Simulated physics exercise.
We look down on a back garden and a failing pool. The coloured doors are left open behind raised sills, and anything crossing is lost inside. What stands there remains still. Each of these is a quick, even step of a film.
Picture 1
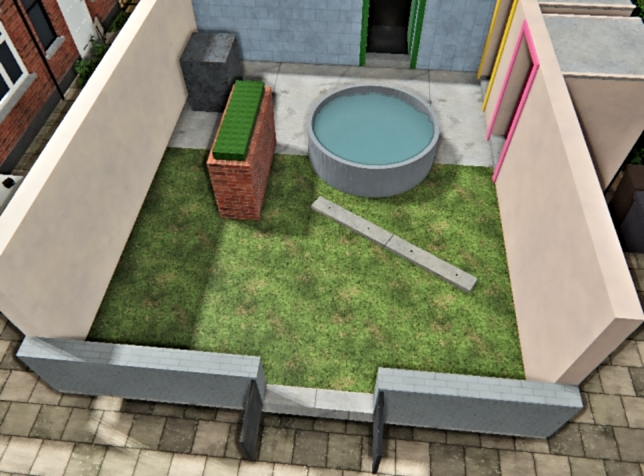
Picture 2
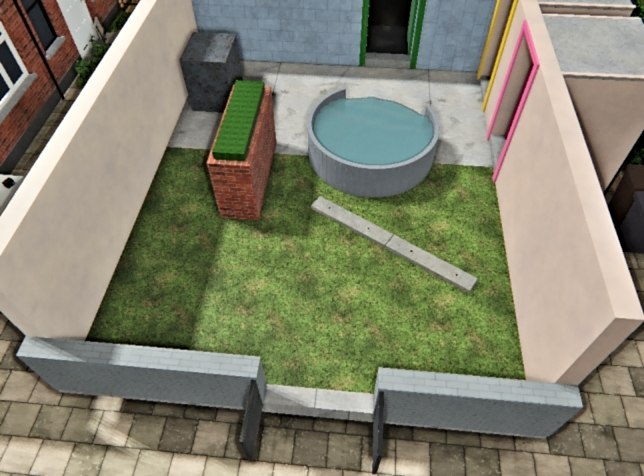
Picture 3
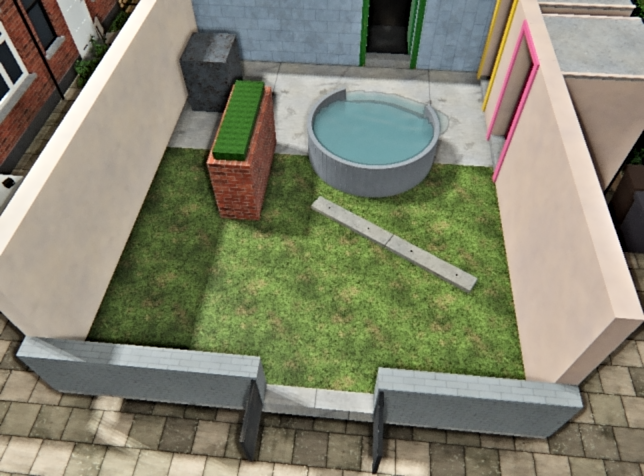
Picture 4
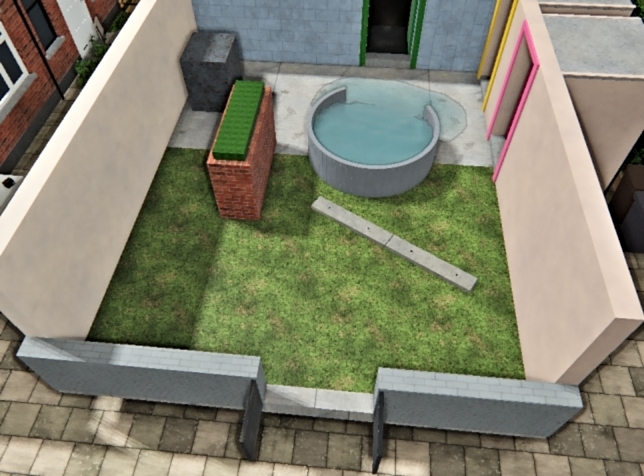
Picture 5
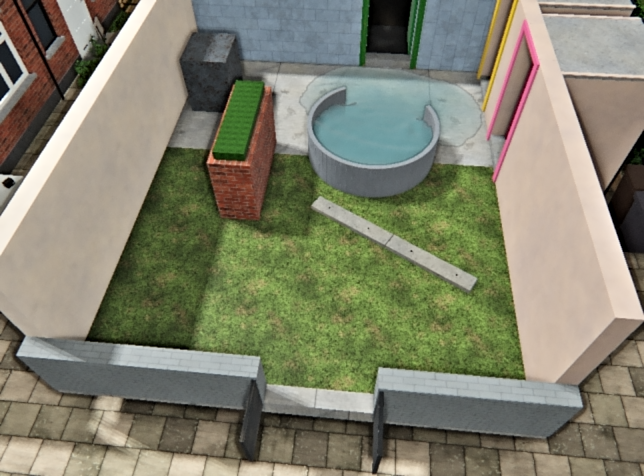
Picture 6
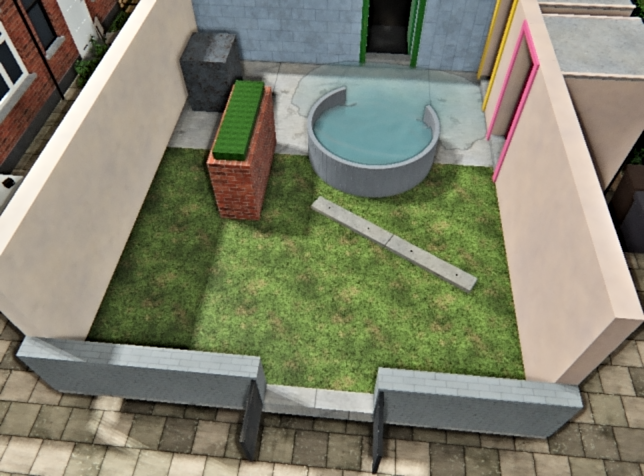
At first, a round grey pool stands whole and still in a walled garden, beside a brick block and a long slab on the grass. Then a gap opens in its far side, and water pours out, spreading in a thin, widening sheet over the paving behind it.
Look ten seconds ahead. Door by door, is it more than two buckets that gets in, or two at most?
Green door - more than two; pink door - two at most; yellow door - more than two.
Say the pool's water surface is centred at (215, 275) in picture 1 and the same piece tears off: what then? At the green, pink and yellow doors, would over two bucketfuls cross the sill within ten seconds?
Note: Green door does not reach it; pink door does not reach it; yellow door does not reach it.
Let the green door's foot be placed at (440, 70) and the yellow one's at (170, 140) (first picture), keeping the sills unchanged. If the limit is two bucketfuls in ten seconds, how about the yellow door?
In that case the yellow door remains below the limit.
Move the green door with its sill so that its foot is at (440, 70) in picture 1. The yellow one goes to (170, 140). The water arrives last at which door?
That is the yellow-painted one.
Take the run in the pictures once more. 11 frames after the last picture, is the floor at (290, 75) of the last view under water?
Lab note - point status: Swamped.
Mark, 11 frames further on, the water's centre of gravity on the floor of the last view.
Close to (386, 112).
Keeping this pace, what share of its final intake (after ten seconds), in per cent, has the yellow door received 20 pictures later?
About 85 per cent.
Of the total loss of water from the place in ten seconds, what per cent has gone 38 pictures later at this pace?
I'd estimate close to 100 per cent.
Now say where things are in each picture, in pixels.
In the first picture, the round pool at (373, 126) is whole and still.
In the second picture, water pours out on the round pool's far side and has run to a hidden place.
In the third picture, water pours out on the round pool's far side and has run to a hidden place.
In the fourth picture, the front is at (461, 111), out from the gap on the round pool's far side.
In the fifth picture, water pours out on the round pool's far side and has run to (336, 70).
In the sixth picture, water pours out on the round pool's far side and has run to (474, 86).
A moment on, water covers 20 % of the floor; the green door under two buckets in, the pink door wet at the sill, nothing in, the yellow door under two buckets in.
Next, water covers 25 % of the floor; the green door over two buckets in, the pink door wet at the sill, nothing in, the yellow door over two buckets in.
Then, water covers 35 % of the floor; the green door far over two buckets in, the pink door wet at the sill, nothing in, the yellow door far over two buckets in.
Later, water covers 55 % of the floor; the green door far over two buckets in, the pink door wet at the sill, nothing in, the yellow door far over two buckets in.
In the end, water covers 80 % of the floor; the green door far over two buckets in, the pink door wet at the sill, nothing in, the yellow door far over two buckets in.
